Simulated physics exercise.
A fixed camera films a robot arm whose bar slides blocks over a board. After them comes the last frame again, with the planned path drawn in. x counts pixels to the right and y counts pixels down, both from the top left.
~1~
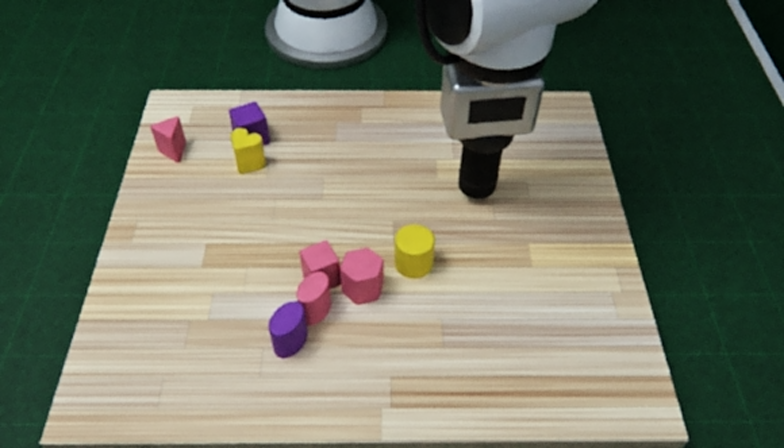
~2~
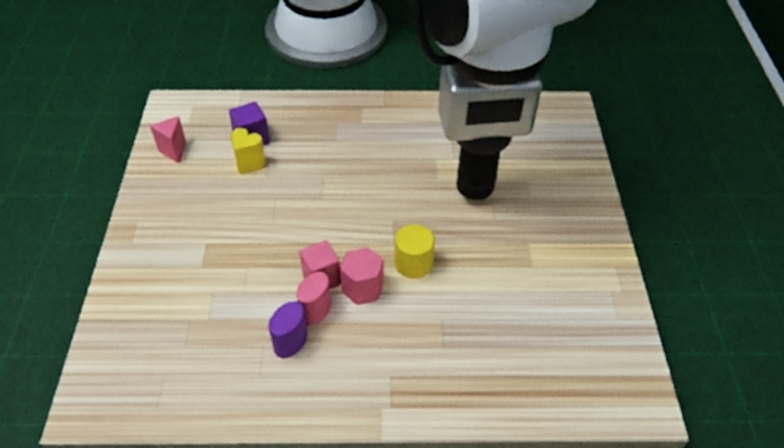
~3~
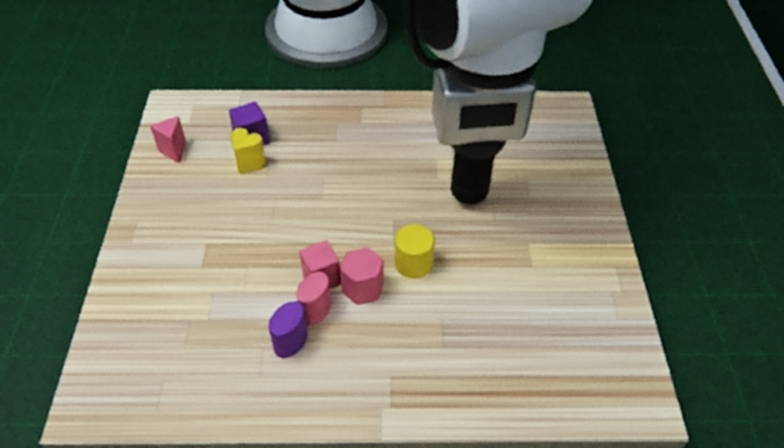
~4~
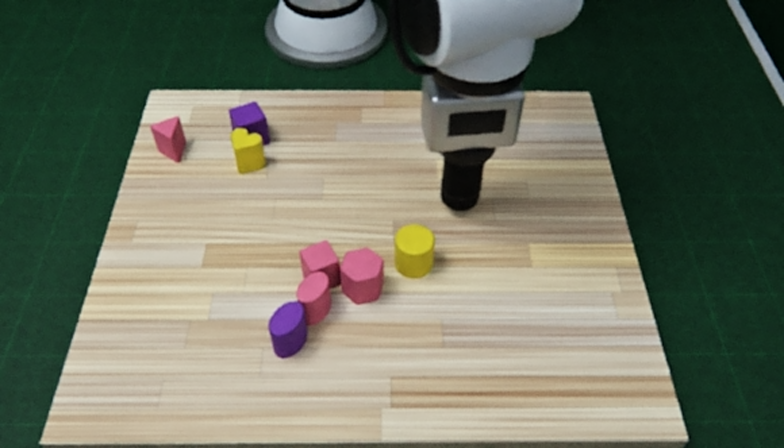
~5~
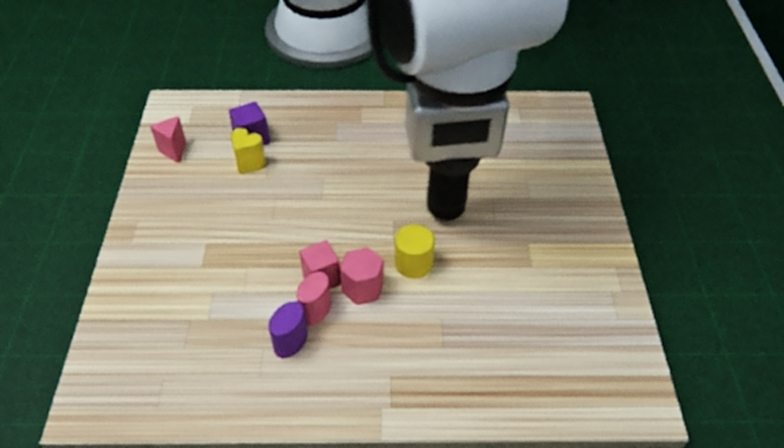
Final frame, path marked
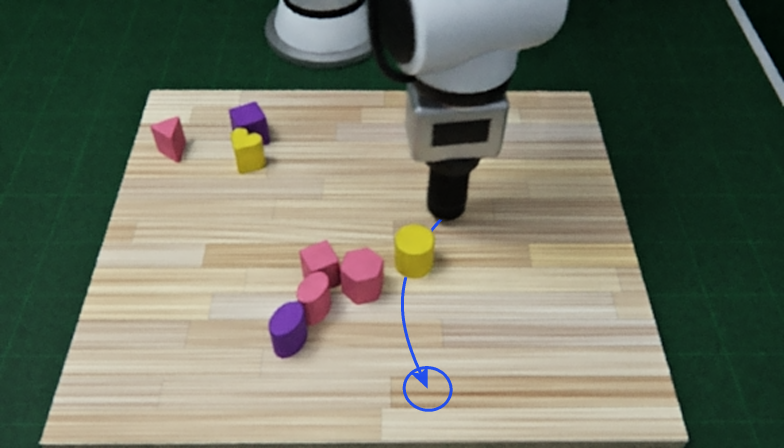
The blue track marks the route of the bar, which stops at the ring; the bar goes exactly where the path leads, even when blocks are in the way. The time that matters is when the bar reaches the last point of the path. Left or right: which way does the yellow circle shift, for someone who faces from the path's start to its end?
Seen from start to end, it moves right.
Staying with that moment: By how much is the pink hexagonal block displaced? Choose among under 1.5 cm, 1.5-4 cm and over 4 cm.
That block covers short of 1.5 cm.
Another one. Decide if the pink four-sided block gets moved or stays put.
The block in question stays where it was by the end.
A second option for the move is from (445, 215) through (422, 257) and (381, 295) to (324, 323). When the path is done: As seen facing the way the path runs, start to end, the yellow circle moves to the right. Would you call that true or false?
That claim is false.
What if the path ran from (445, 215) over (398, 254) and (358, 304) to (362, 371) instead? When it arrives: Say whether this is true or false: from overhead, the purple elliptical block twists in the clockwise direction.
That claim is false.
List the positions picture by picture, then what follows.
Bar tip at (477, 186); block tops, pink four-sided block at (319, 255); pink hexagonal block at (362, 263); yellow circle at (415, 238), in the first frame.
Bar at (475, 187); blocks unchanged, in the second frame.
Bar at (469, 191); blocks unchanged, in the third frame.
Bar at (460, 197); blocks unchanged, in the fourth frame.
Bar at (446, 207); pink four-sided block at (319, 255); pink hexagonal block at (362, 263); yellow circle at (415, 238), in the fifth frame.
Path on the board, from (445, 215) by way of (412, 261) and (404, 321) to (428, 388).
What follows on the original path. One third of the way, bar at (412, 255); pink hexagonal block at (356, 267), turned 20° clockwise; yellow circle at (399, 269).
Two thirds of the way, bar at (404, 315); pink hexagonal block at (354, 271), turned 40° clockwise; yellow circle at (380, 330).
At the end, bar at (428, 382); pink four-sided block in place; pink hexagonal block at (354, 271), turned 40° clockwise; yellow circle at (374, 354).
